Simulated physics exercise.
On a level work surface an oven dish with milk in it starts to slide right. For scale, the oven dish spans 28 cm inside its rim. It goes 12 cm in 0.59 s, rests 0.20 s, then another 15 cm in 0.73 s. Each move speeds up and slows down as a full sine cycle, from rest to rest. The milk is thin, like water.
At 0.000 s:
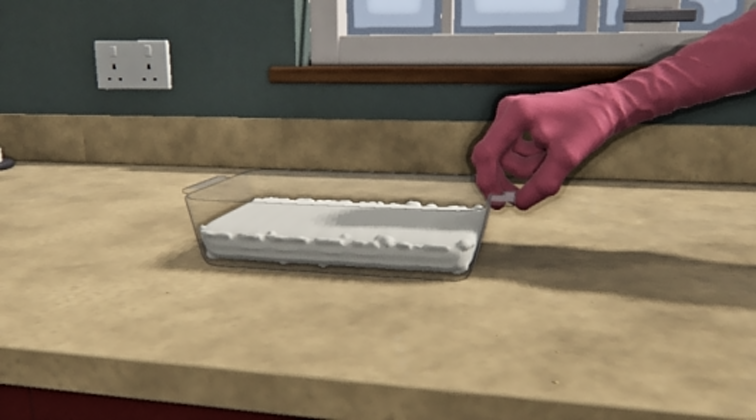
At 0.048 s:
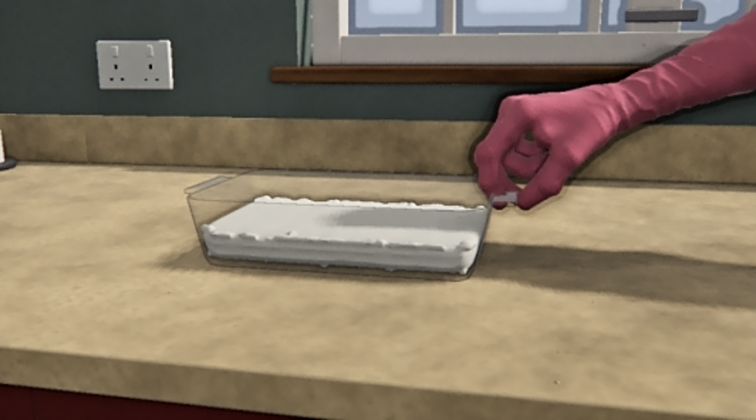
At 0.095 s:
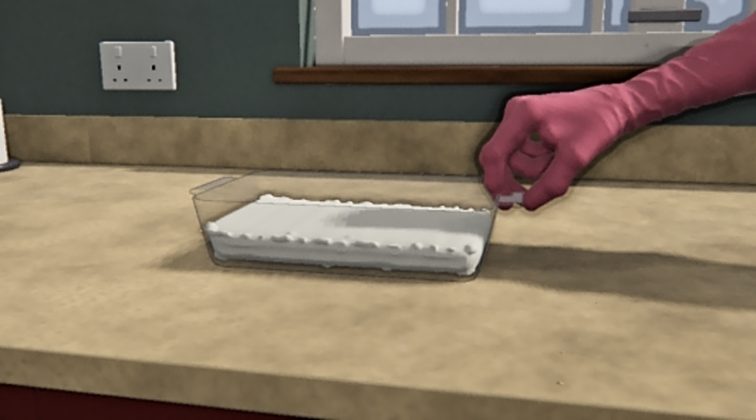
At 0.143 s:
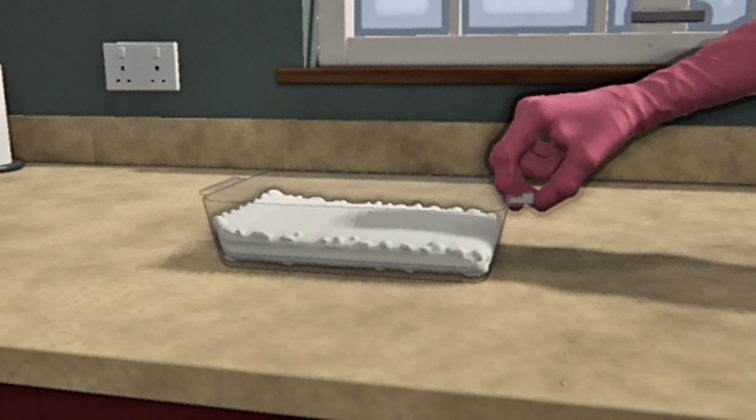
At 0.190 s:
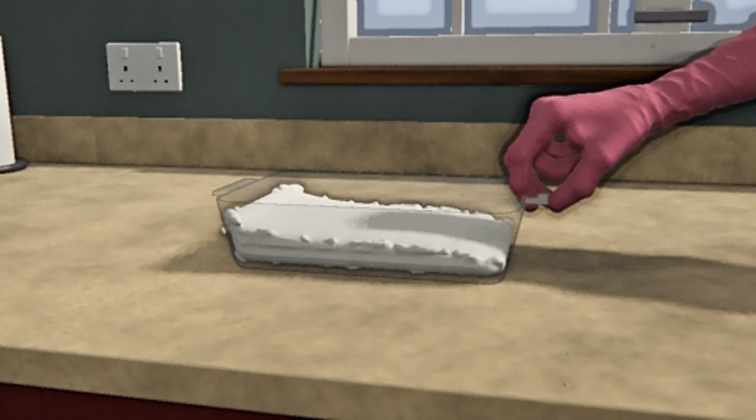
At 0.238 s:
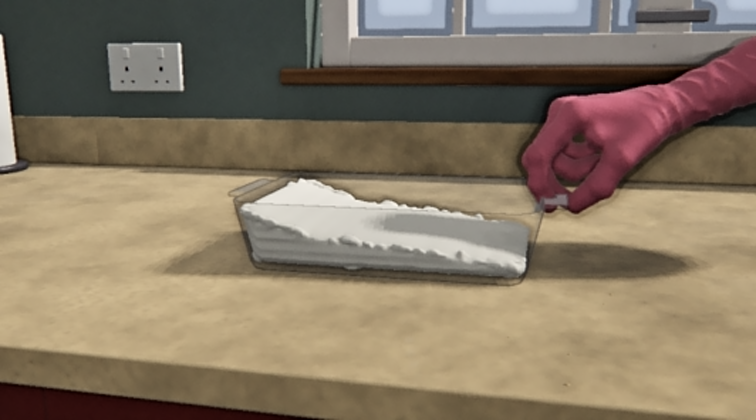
A clear oven dish of white milk sits on a beige worktop, with a pink-gloved hand at its right rim, and barely moves at first. The hand then draws it slowly to the right, and the milk slopes, rising at the left end and sinking at the right as the dish slides further.
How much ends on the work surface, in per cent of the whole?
Close to 32 per cent.
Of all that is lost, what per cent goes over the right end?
About 60 per cent.
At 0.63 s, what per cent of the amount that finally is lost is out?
Near 10 in a hundred.
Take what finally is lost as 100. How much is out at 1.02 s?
Some 40 per cent.
By 0.63 s it has gone 12 cm; 0 per cent is out over the left end and 2 over the right.
By 1.02 s it has gone 15 cm; 0 per cent is out over the left end and 11 over the right.
By 1.42 s it has gone 27 cm; 11 per cent is out over the left end and 11 over the right.
By 1.81 s it has gone 27 cm; 11 per cent is out over the left end and 21 over the right.
At rest 32 per cent is out in all, 12 of it over the left end.
